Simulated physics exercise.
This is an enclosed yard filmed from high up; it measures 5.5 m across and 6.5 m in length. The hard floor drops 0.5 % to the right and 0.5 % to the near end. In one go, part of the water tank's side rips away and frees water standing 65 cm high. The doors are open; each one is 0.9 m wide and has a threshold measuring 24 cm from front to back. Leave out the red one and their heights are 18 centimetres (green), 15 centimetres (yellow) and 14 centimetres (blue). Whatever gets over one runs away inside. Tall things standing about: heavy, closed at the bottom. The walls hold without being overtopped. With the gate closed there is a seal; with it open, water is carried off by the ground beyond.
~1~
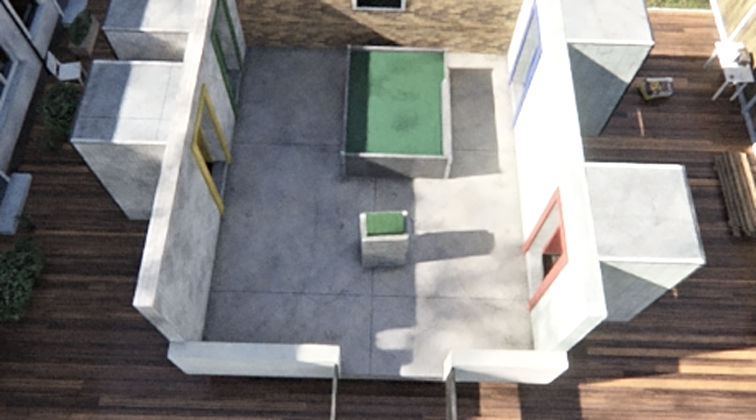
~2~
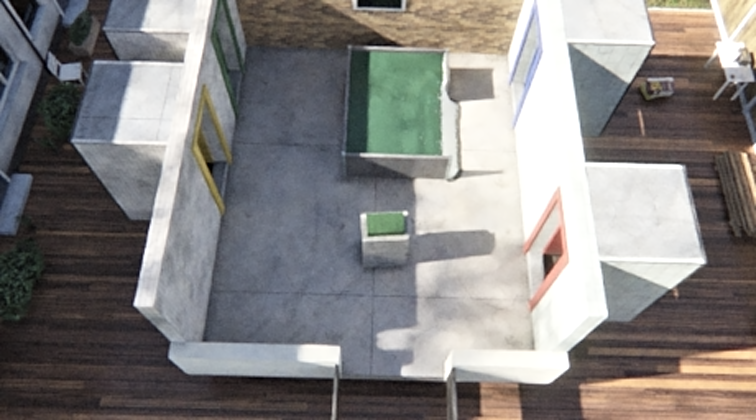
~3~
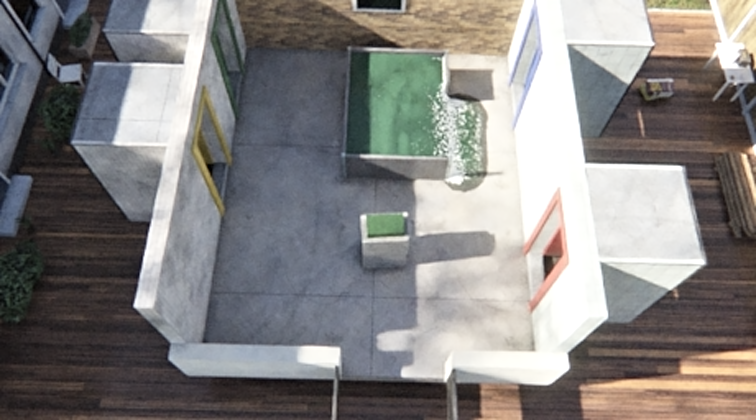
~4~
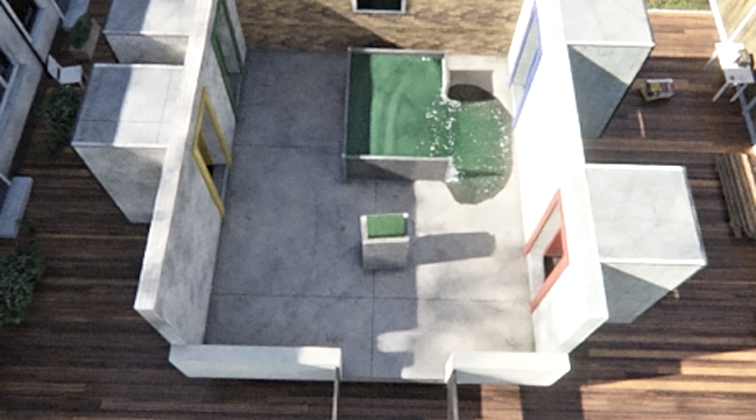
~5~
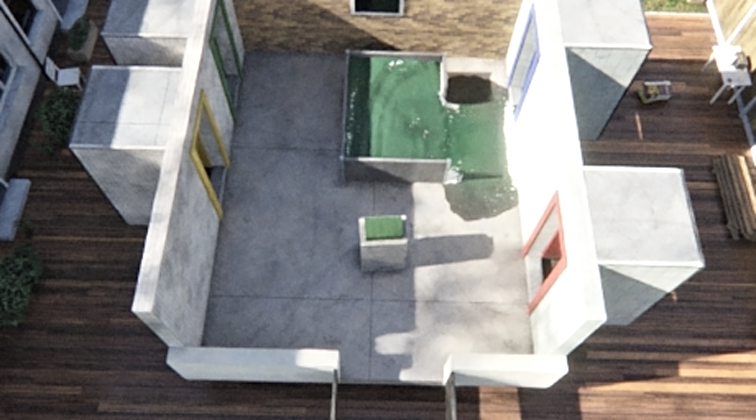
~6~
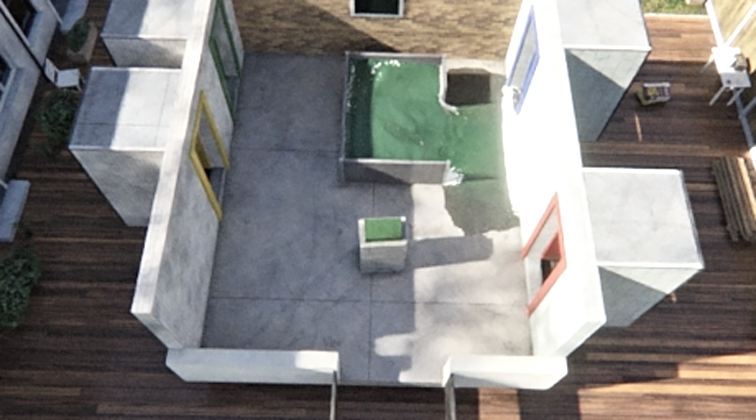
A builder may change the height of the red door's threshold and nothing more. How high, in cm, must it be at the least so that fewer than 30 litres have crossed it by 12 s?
At least roughly 7 cm high.
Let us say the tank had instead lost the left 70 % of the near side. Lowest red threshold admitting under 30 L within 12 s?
In that case you'd want it roughly 14.0 cm high.
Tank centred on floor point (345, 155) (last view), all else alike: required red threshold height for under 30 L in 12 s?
I'd put it at close to 14.5 cm.
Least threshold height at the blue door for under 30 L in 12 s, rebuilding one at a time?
For blue: Close to 30 cm.
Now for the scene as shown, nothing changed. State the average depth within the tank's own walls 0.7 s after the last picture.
Average depth: Approx. 39 cm.
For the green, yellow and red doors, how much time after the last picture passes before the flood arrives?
Green = 3.2 s, yellow = 4.5 s, red = 0.5 s.
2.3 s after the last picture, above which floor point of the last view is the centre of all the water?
The water is centred near (444, 167).
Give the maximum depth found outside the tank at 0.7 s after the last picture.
50 cm.
Then, 0.7 s after the last picture water covers 15 % of the floor, deepest (50 cm) near (511, 163); 7 cm at the red door, 0 litres in over its 15 cm threshold.
Then, 2.3 s after the last picture water covers 45 % of the floor, deepest (34 cm) near (529, 359); 11 cm at the red door, 0 litres in over its 15 cm threshold.
Then, 11.3 s after the last picture water covers 100 % of the floor, deepest (12 cm) near (529, 359); 10 cm at the red door, 0 litres in over its 15 cm threshold.
At the red door as built, the water peaked near 13 cm, 1.3 s after the last picture.
With a threshold of 6 cm, 47 litres would have come in within the 12 s; with 8 cm, 21 litres. So under 30 litres takes about 7 cm.
